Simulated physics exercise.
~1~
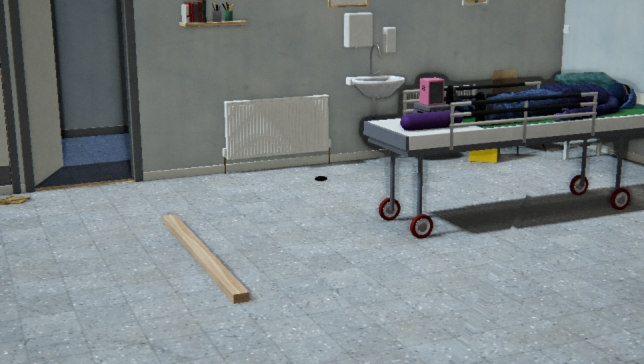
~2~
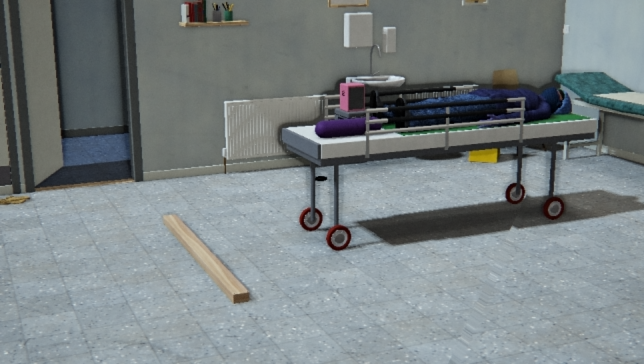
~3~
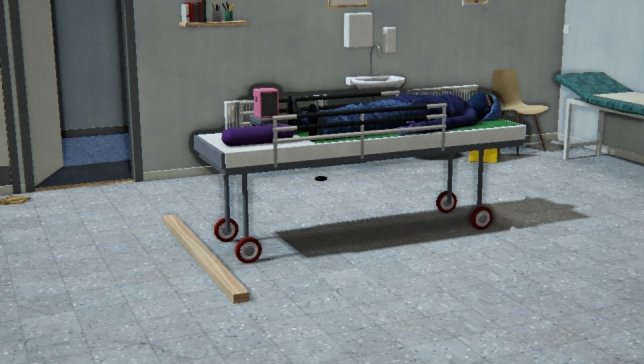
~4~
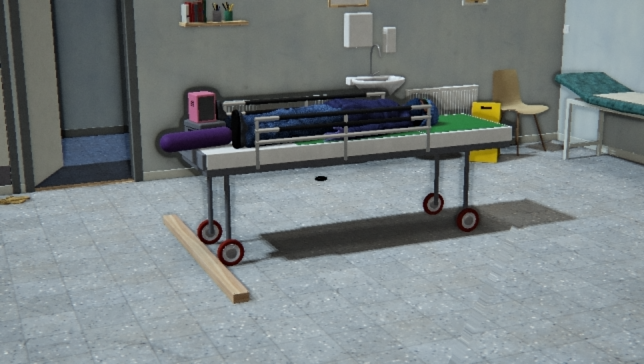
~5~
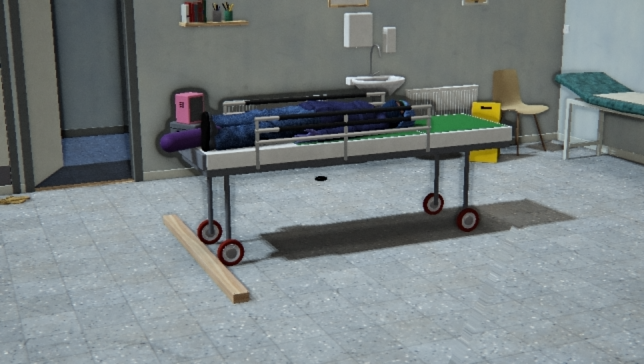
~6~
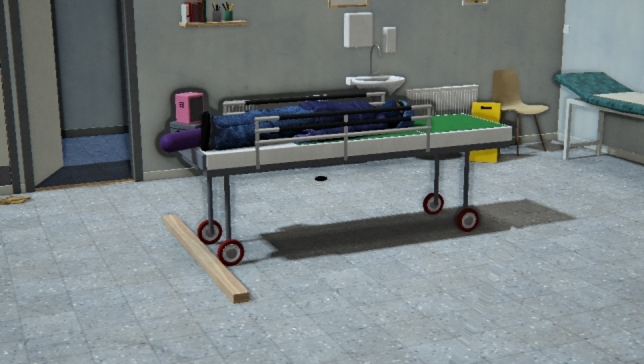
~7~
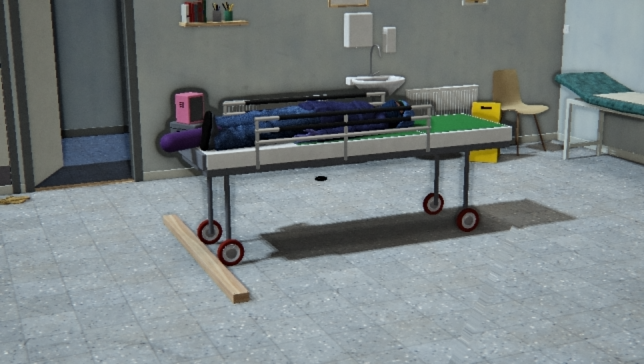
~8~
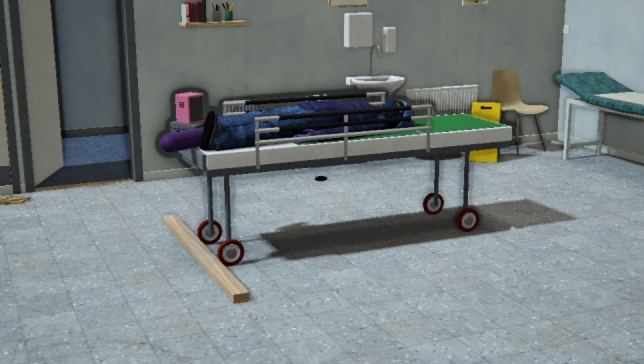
In a grey-walled room with a pale tiled floor, a wheeled trolley carries a person lying in dark blue, with a pink pump, a purple bottle and other gear loose at its left end. The trolley rolls left toward a wooden sill lying on the floor. Its front wheels reach the sill and it stops short, staying level. The person and the loose things keep sliding left a little, the purple bottle poking past the end. Then everything settles, with the pump still upright and all of it remaining on the trolley.
